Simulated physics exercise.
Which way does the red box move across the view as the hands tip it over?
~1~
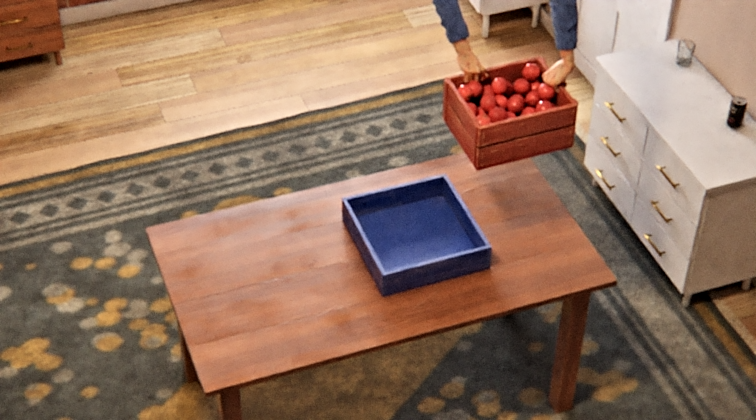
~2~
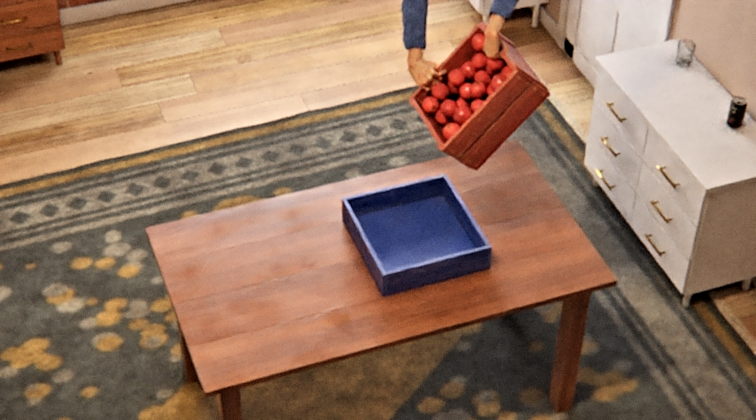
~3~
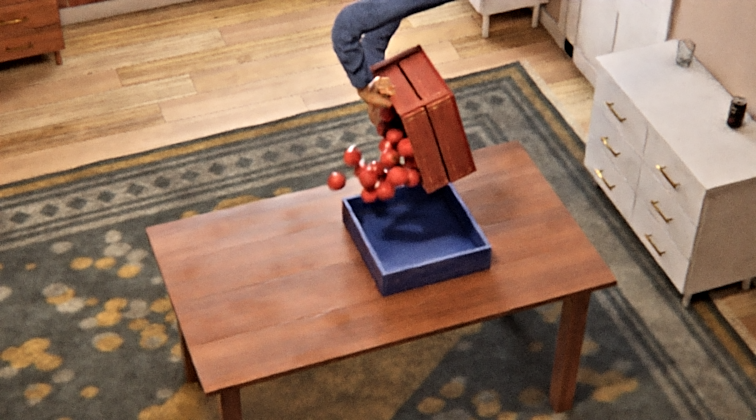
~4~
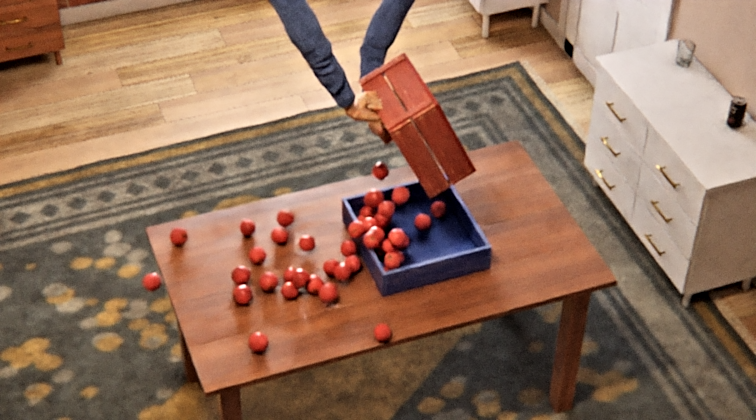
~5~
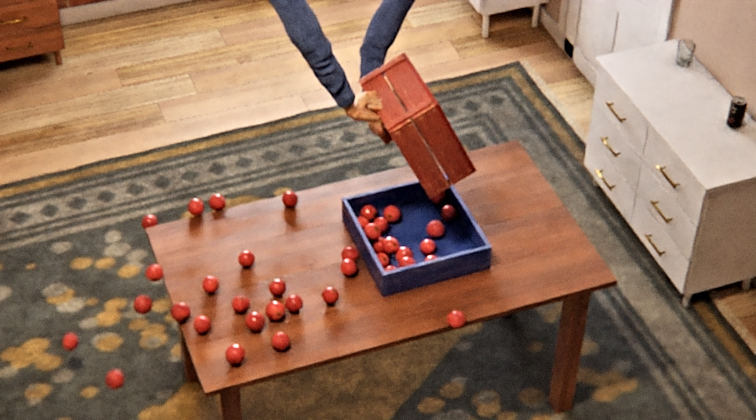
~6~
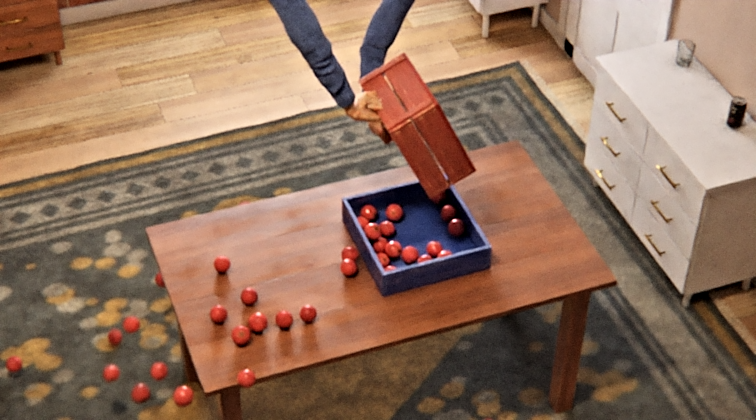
The red box moves to the left as the hands tip it over.
Over a wooden table, hands tip a red box, spilling tomatoes into and outside a blue box.
